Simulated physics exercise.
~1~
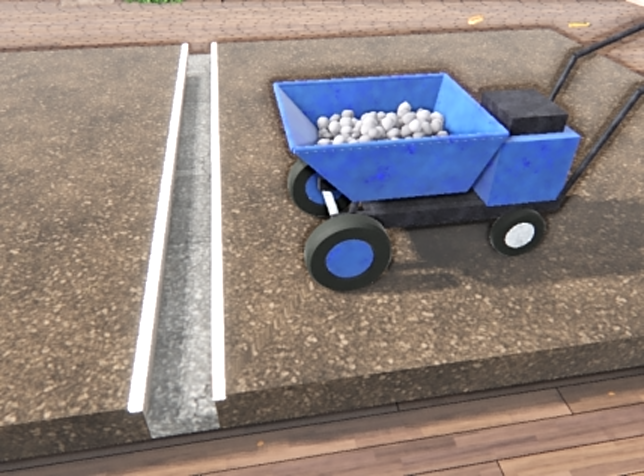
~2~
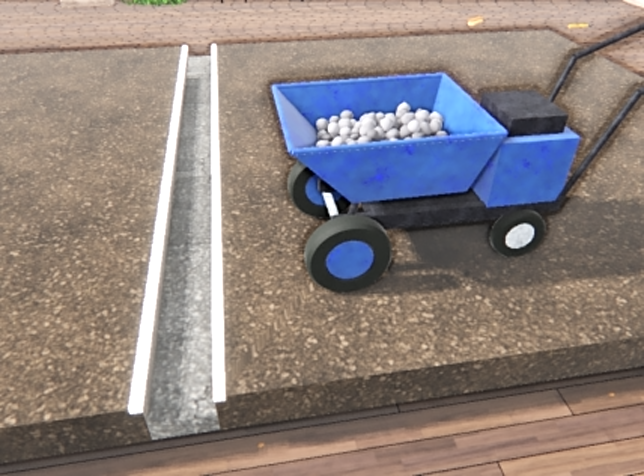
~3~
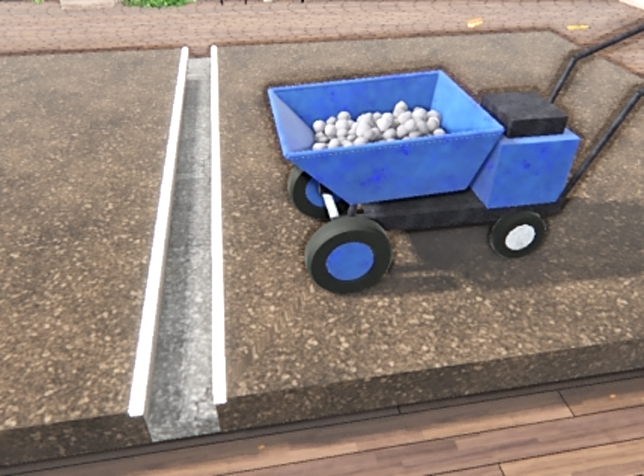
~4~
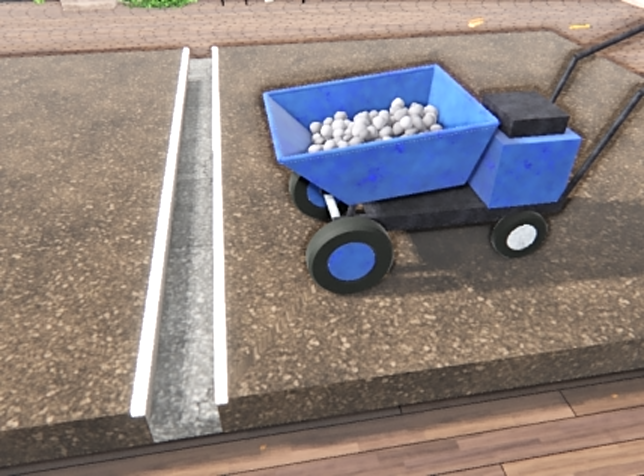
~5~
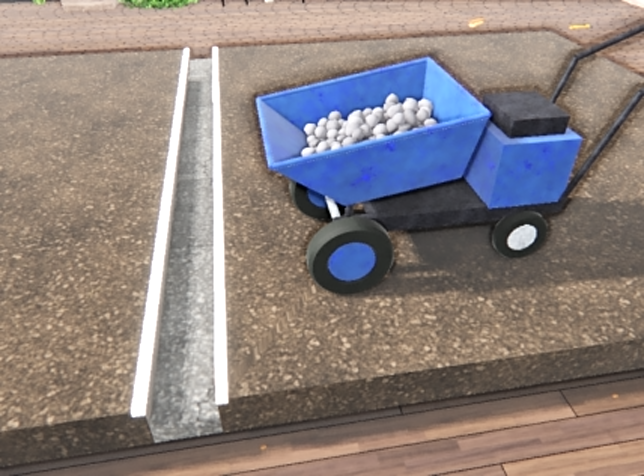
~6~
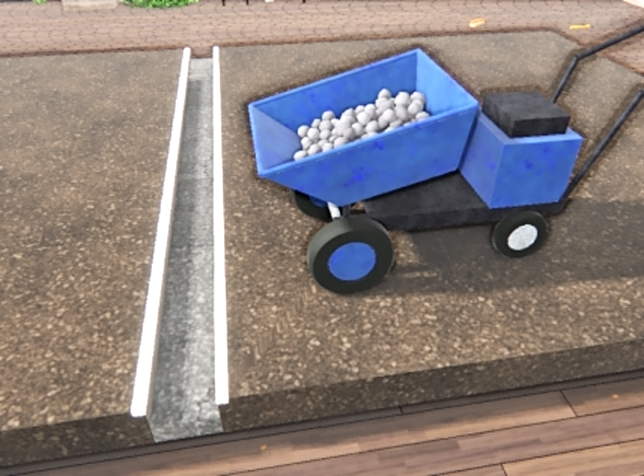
A small blue barrow holding round cobbles gradually tilts its skip forward beside a narrow trench.
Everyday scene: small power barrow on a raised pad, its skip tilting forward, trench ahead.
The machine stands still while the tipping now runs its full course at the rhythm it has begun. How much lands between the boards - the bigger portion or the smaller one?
Predicted result: Mostly in.
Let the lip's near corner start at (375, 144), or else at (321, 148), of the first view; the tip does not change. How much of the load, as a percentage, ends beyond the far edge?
About 0 % and about 0 %.
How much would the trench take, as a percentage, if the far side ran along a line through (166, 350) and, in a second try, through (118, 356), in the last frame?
About 50 and 80 per cent.
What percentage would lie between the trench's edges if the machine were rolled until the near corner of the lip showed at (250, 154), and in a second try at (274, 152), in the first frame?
Approximately 40 per cent and 60 per cent, in that order.
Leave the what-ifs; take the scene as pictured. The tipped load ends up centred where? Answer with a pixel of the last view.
Roughly at (187, 270), give or take.
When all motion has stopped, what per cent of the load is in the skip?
Around 25 in a hundred.
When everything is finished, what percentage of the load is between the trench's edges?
That part is close to 65 percent of the load.
Soon after the last picture, skip tipped steeply; all in the skip.
A little later, skip tipped right over; most in the skip; a stray few short of the trench; about a quarter in or heaped over the trench; a stray few falling.
Later still, skip tipped right over; about a quarter in the skip; a stray few short of the trench; about two thirds in or heaped over the trench; a small part beyond it.
At rest, skip tipped right over; about a quarter in the skip; a stray few short of the trench; about two thirds in or heaped over the trench; a small part beyond it.
